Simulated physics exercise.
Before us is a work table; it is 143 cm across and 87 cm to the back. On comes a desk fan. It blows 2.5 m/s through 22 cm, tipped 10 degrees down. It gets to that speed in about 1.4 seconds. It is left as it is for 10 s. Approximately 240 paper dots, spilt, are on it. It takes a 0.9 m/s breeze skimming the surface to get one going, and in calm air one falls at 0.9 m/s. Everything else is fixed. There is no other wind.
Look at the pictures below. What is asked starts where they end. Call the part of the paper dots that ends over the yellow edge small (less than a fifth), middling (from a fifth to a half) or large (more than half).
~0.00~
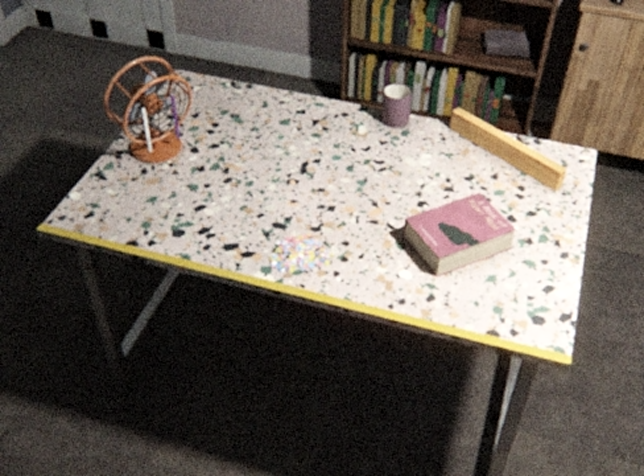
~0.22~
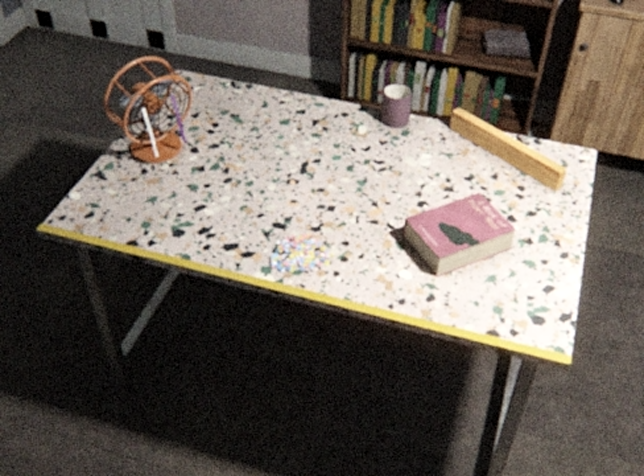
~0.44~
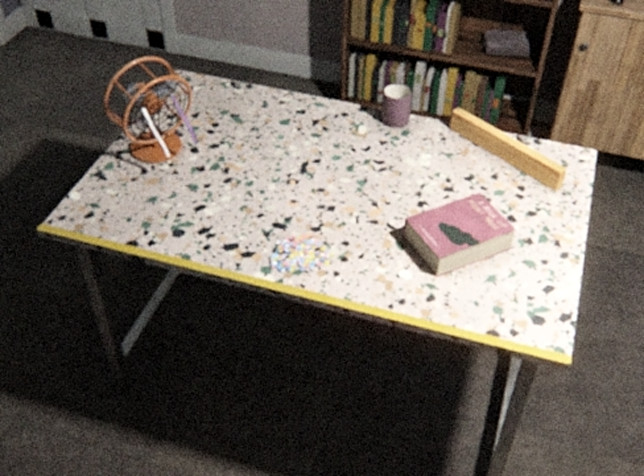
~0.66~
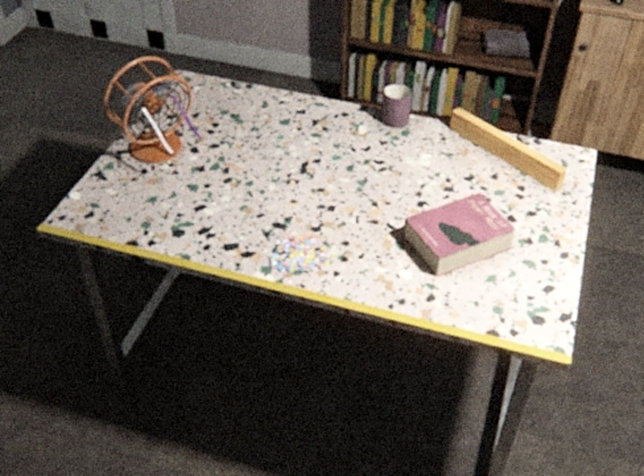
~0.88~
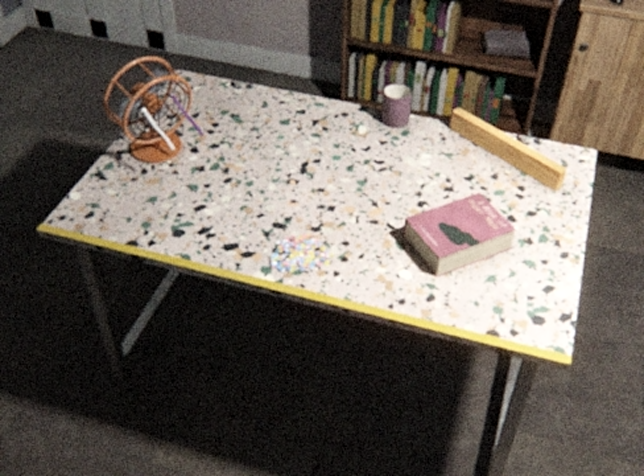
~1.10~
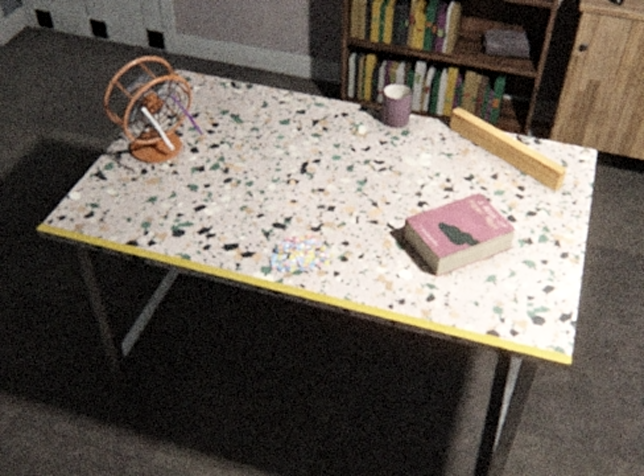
Large.
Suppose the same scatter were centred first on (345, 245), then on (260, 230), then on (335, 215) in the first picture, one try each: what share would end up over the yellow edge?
40, 90 and 2 in a hundred, respectively.
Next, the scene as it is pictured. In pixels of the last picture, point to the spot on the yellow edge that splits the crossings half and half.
Around (366, 313).
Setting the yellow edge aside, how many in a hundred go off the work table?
That lands at some 5 %.
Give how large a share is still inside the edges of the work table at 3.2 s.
Some 2 per cent at that time.
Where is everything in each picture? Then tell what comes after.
In the first picture, the middle of the paper dots is near (298, 252), none has stirred yet and the mouth of the desk fan is at (149, 101).
In the second picture, the middle of the paper dots is near (298, 252), none has stirred yet and the yellow edge is centred on (282, 292).
In the third picture, the middle of the paper dots is near (298, 252), none has stirred yet, the top of a book is at (460, 224) and the top of a mug is at (398, 91).
In the fourth picture, the middle of the paper dots is near (298, 252) and none has stirred yet.
In the fifth picture, the middle of the paper dots is near (298, 252) and none has stirred yet.
In the sixth picture, the middle of the paper dots is near (301, 252) and none has stirred yet.
After 2.0 s, 18 % are on the move or not yet settled, 93 % are over the yellow edge.
After 3.2 s, 2 % are on the move or not yet settled, 93 % are over the yellow edge.
After 5.5 s, 1 % are on the move or not yet settled, 93 % are over the yellow edge.
After 10.0 s, at the end, 93 % are over the yellow edge.
